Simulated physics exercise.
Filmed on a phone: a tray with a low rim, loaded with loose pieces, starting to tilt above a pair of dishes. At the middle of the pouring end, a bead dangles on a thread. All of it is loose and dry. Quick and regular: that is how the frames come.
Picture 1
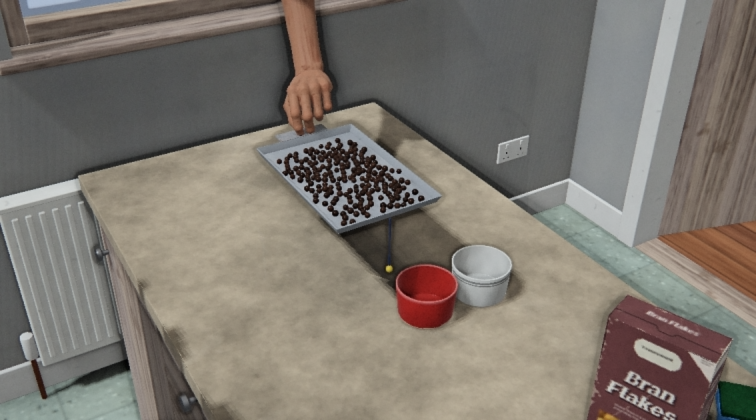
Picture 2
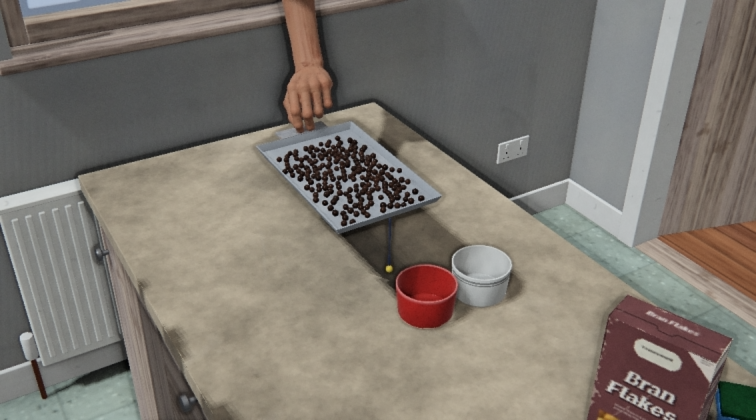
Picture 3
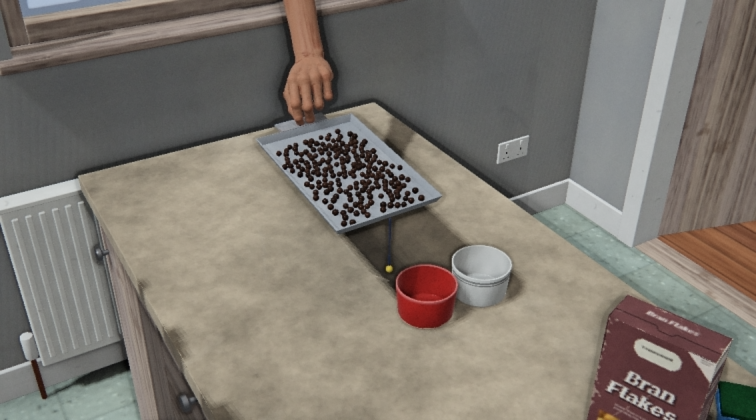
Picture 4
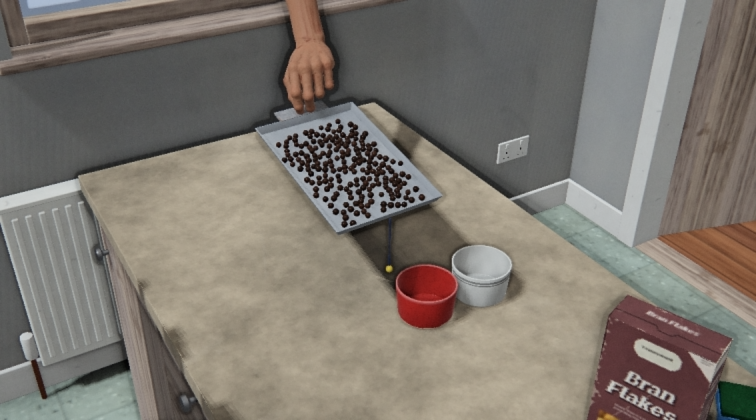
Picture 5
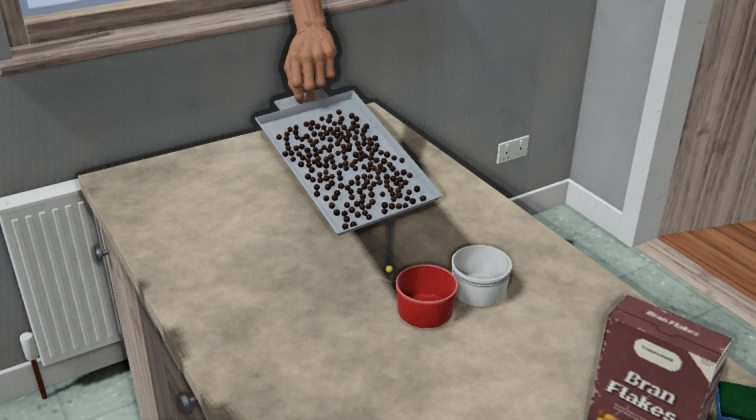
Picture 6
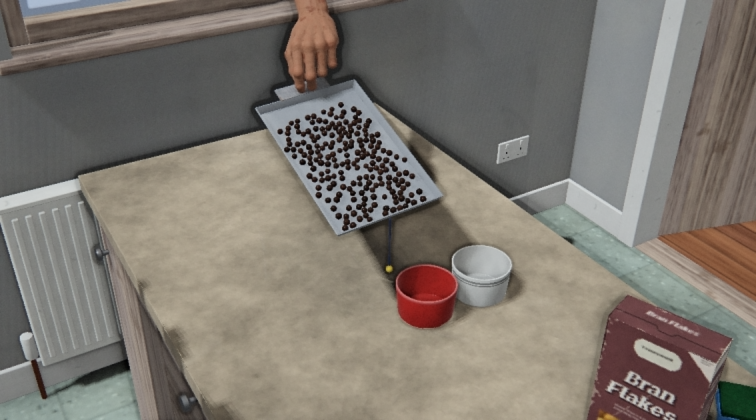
In this clip, a hand grips the far end of a grey tray of small dark balls and gradually raises it, steepening the tray's slant above a countertop, near a red dish, a white dish and a cereal box.
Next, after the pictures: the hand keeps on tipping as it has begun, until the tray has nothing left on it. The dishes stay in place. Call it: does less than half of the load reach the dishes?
Yes.
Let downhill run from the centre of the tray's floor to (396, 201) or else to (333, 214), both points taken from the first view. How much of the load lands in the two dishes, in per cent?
For the first aim it is 70 in a hundred, for the second 0 in a hundred.
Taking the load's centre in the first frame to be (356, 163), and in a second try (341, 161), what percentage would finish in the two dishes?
Respectively 20 and 10 in a hundred.
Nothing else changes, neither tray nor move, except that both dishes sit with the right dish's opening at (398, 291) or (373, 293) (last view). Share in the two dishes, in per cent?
Trial 1: 70 percent; trial 2: 50 percent.
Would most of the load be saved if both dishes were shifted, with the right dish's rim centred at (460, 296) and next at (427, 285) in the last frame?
The dishes end up with the lesser share in the first try and the greater share in the second.
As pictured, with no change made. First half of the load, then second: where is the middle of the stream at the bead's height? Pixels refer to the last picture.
Early-half point (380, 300); late-half point (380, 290).
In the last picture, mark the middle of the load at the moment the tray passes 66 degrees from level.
Look around (380, 293) in the last picture.
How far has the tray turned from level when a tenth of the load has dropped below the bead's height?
Near 55 degrees.
Soon, tray tipped steeply; about a quarter on the tray; a small part in the left dish; about a third outside both; about a quarter in the air.
A while on, tray tipped past a quarter turn; about a quarter in the left dish; most outside both.
Towards the end, tray tipped past a quarter turn; about a quarter in the left dish; most outside both.
Finally, tray tipped past a quarter turn; about a quarter in the left dish; none in the right dish; most outside both.
